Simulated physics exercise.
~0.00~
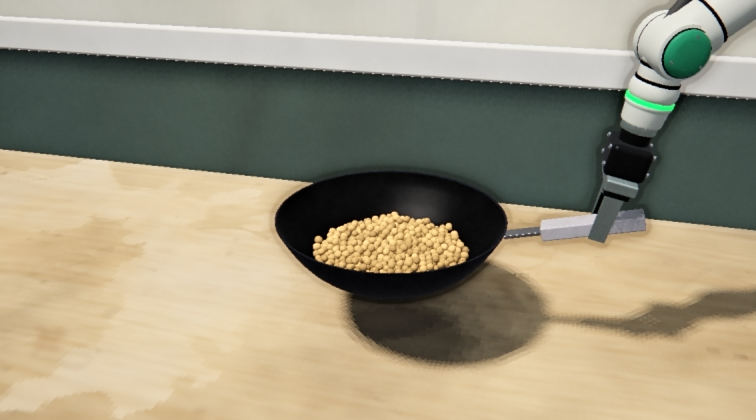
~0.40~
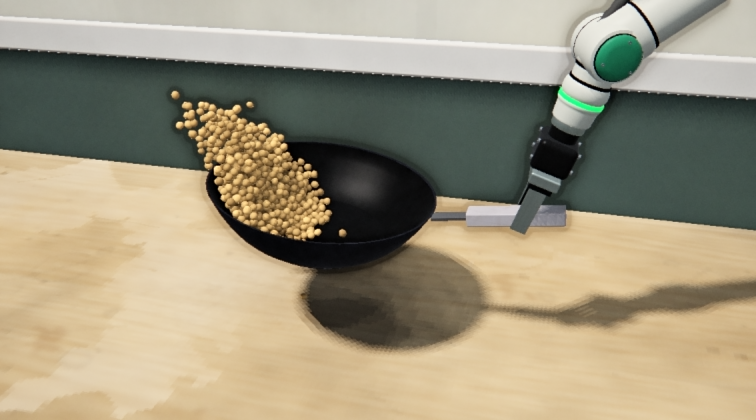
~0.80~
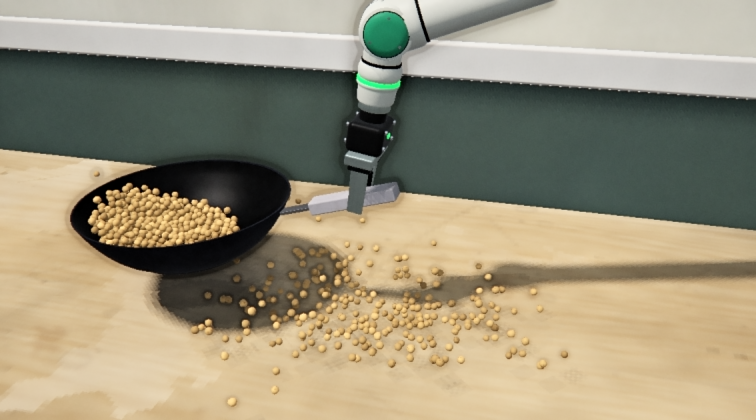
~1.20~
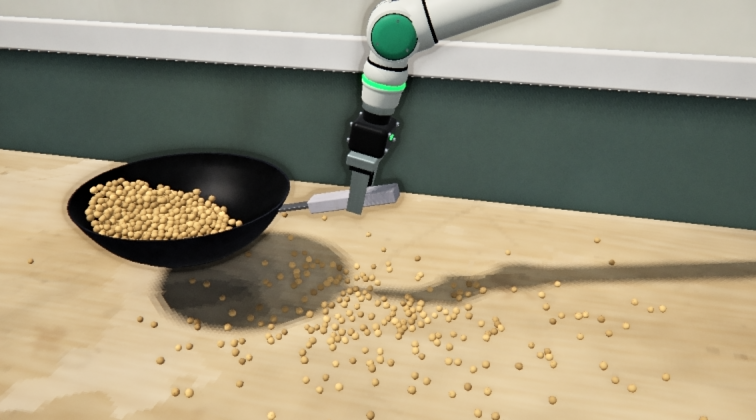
The video shows a robot arm holding a black wok of chickpeas above a wooden table and moving it left, tossing the chickpeas up toward the rim. Many spill and scatter across the table, while the larger share stays in the upright wok.
